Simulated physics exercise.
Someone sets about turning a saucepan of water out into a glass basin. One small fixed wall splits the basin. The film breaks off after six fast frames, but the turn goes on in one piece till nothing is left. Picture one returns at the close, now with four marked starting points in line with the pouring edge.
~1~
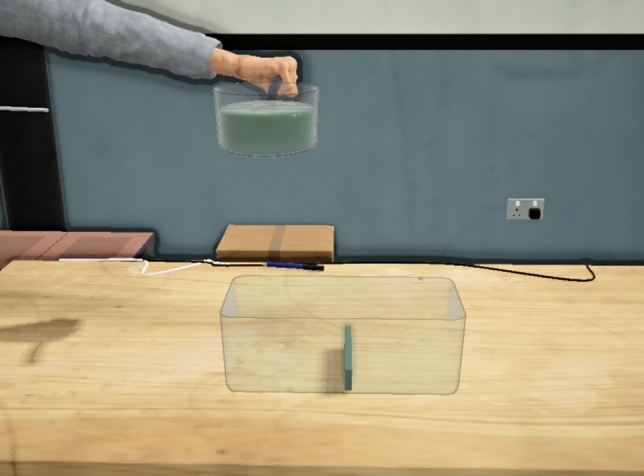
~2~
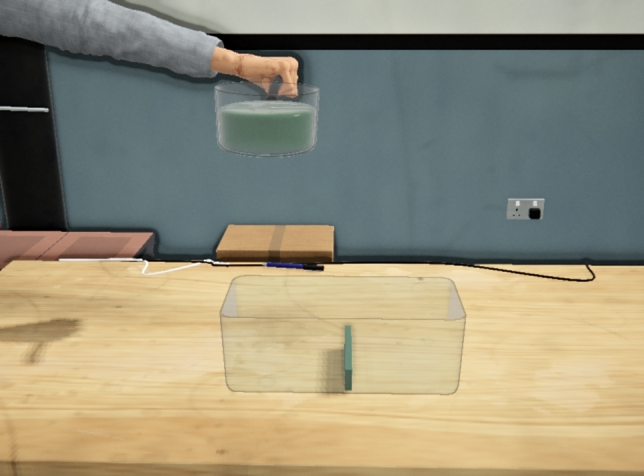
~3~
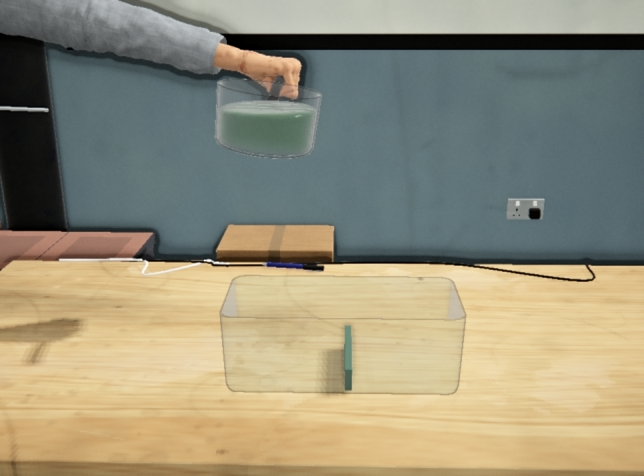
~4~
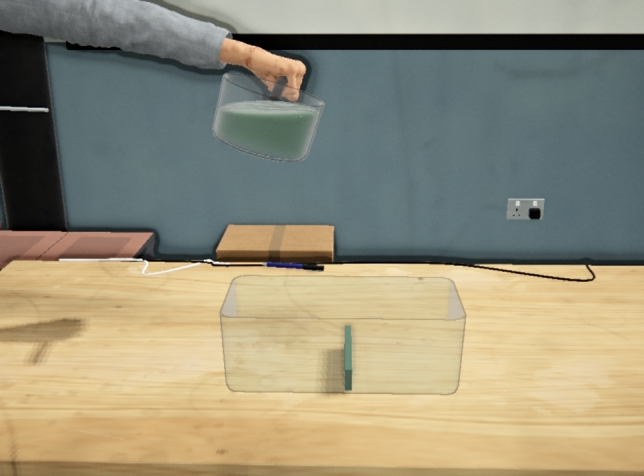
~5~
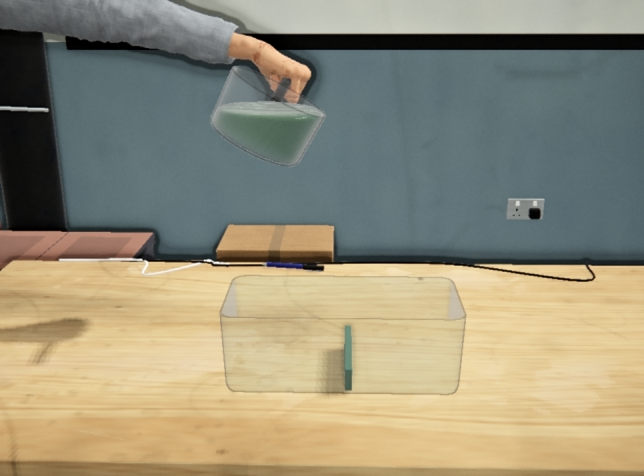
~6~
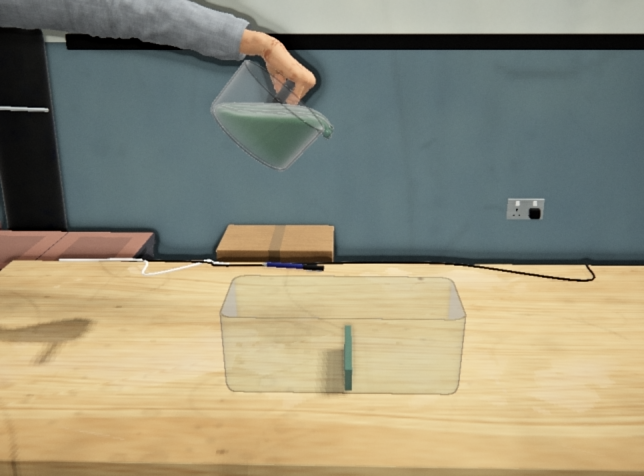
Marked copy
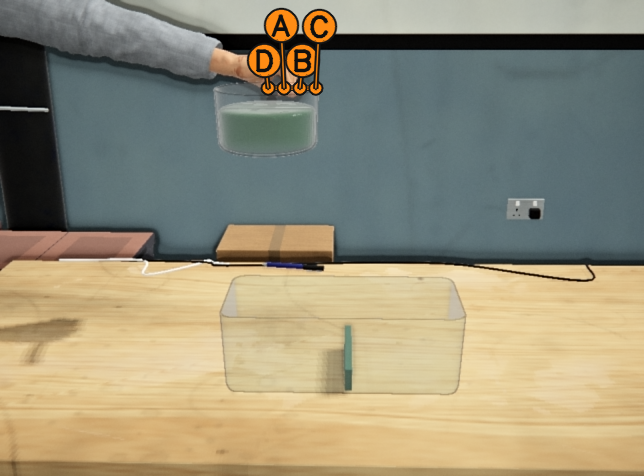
A hand tilts a clear container of greenish water rightward above a glass basin until water crosses its lip.
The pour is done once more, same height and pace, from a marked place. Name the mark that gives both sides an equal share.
Choose A.
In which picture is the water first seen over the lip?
In picture 6.
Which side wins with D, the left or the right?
More ends on the left.
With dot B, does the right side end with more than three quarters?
No, it does not.
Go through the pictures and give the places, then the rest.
In the first frame, upright, lip at (316, 88); basin from (226, 388) to (458, 391); top of the wall at (348, 346); nothing has left yet.
In the second frame, upright, lip at (317, 89); nothing has left yet.
In the third frame, tipped about 7°, lip at (319, 94); nothing has left yet.
In the fourth frame, tipped about 16°, lip at (322, 103); nothing has left yet.
In the fifth frame, tipped about 28°, lip at (324, 114); nothing has left yet.
In the sixth frame, tipped about 41°, lip at (323, 128); water is over the lip, down to (326, 136).
On the marked copy, A at (284, 88); B at (299, 88); C at (315, 88); D at (268, 88).
Choosing A, about 49 % ends left of the wall and 49 % right of it.
Choosing B, about 35 % ends left of the wall and 62 % right of it; 3 % is lost outside.
Choosing C, about 27 % ends left of the wall and 71 % right of it.
Choosing D, about 69 % ends left of the wall and 27 % right of it; 4 % is lost outside.
